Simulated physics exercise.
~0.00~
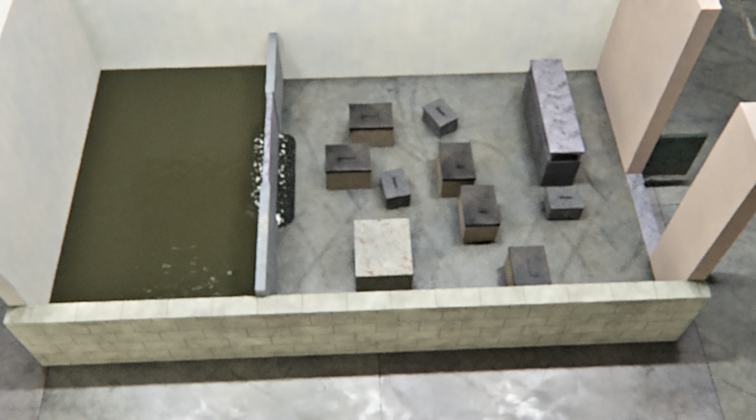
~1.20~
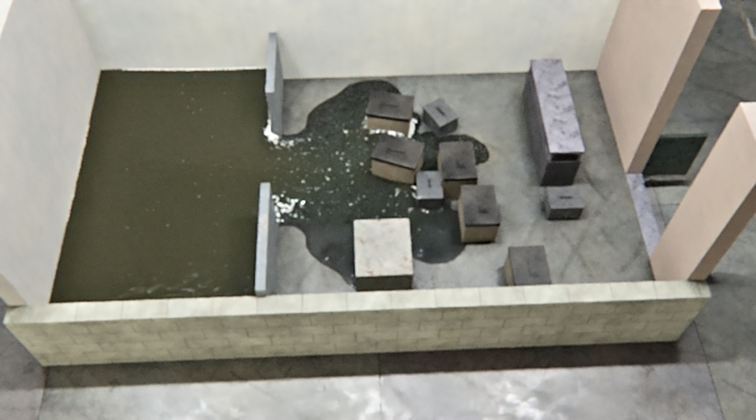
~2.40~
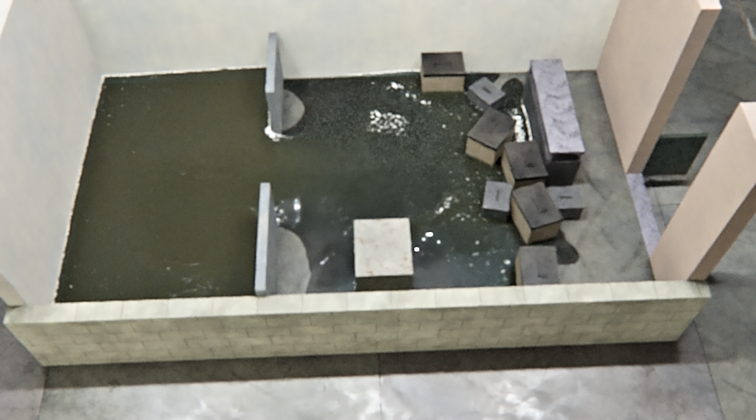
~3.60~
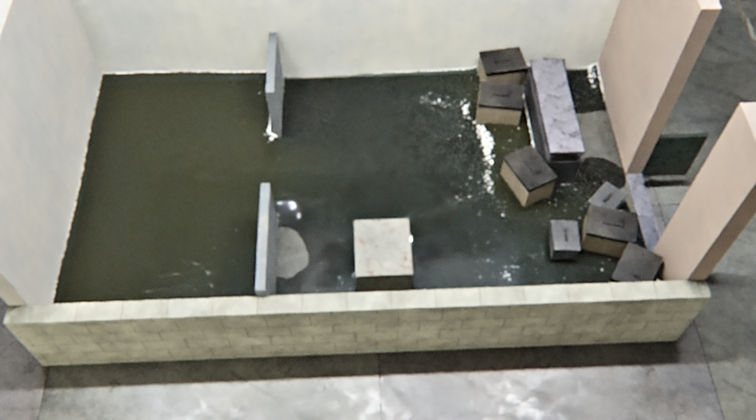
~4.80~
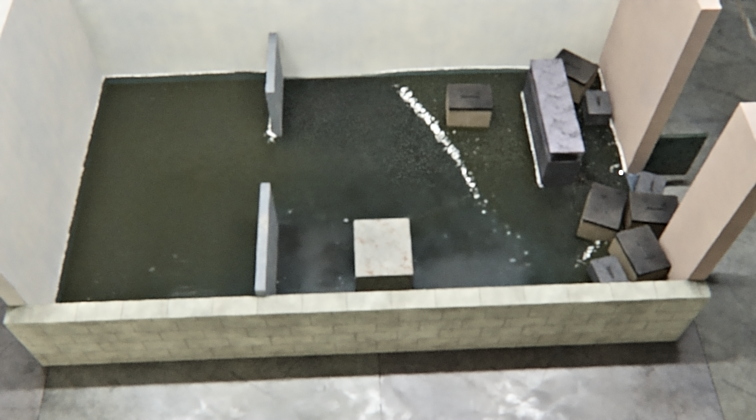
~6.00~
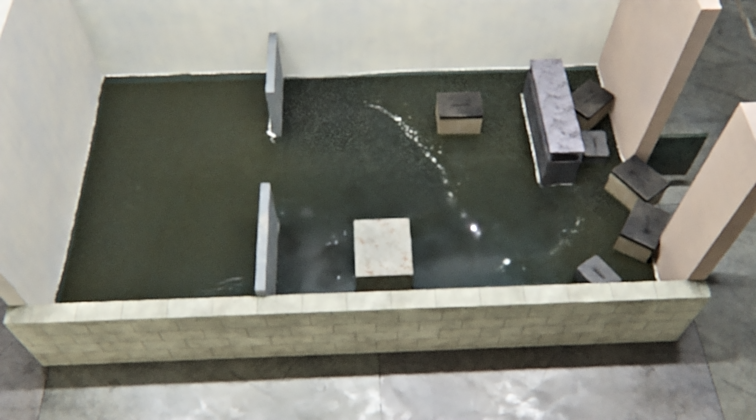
Dark water bursts through a gap in the partition, floods the room and carries boxes right.
